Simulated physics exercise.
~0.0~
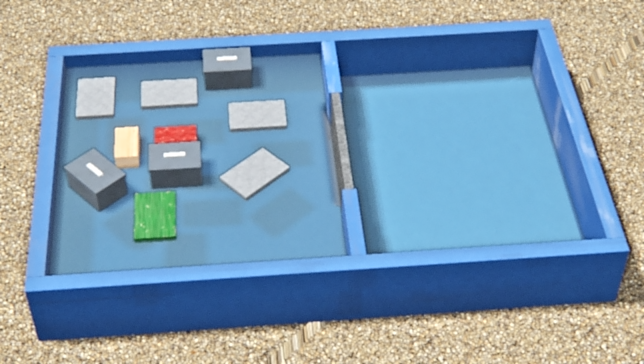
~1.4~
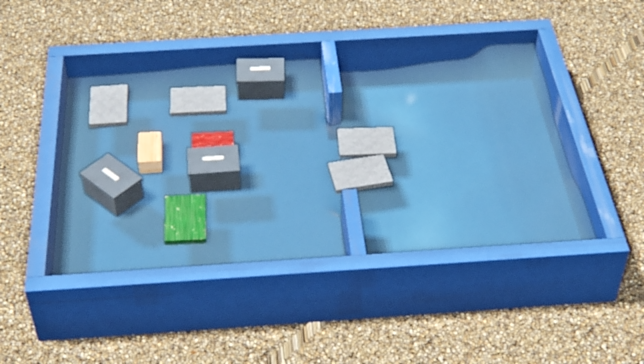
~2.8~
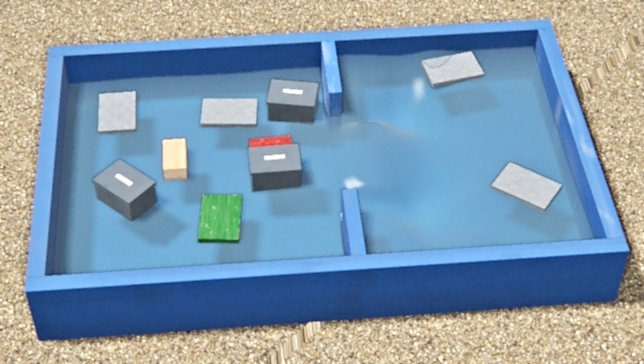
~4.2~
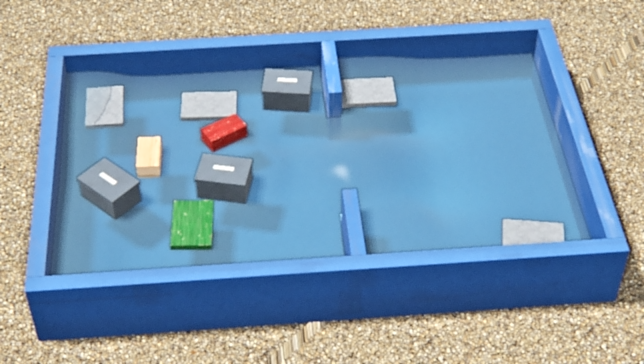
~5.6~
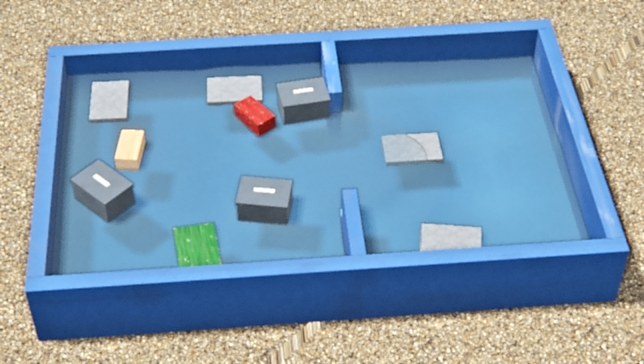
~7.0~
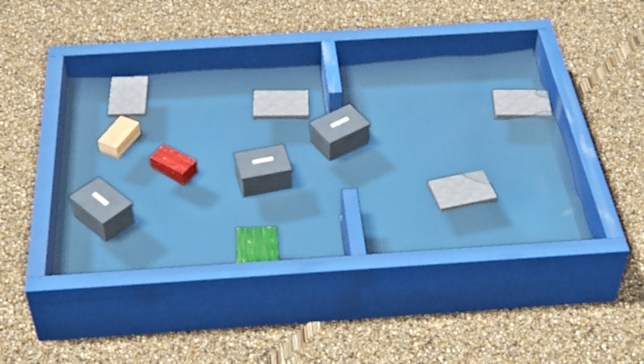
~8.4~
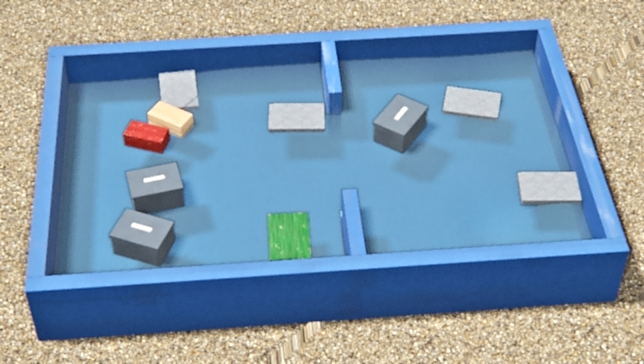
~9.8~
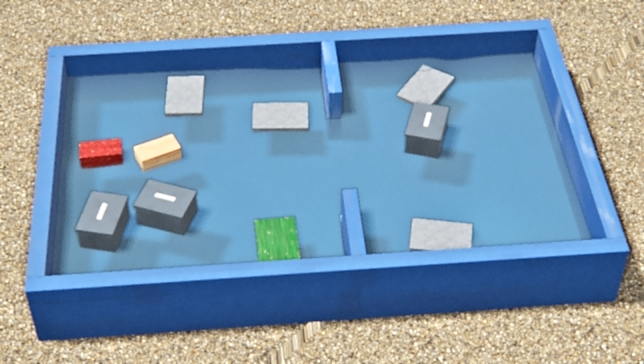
Gray slabs, dark boxes, a tan block, a red block and a green float drift rightward across the left side of a blue tank as water moves through the opening in its divider. Two gray slabs pass through first and separate on the right. The remaining pieces drift back and forth, while the red block emerges from beside a dark box and moves left. One dark box then slips through the opening. At the end, it floats near a slab on the right, while the green float and red block remain afloat left of the divider.
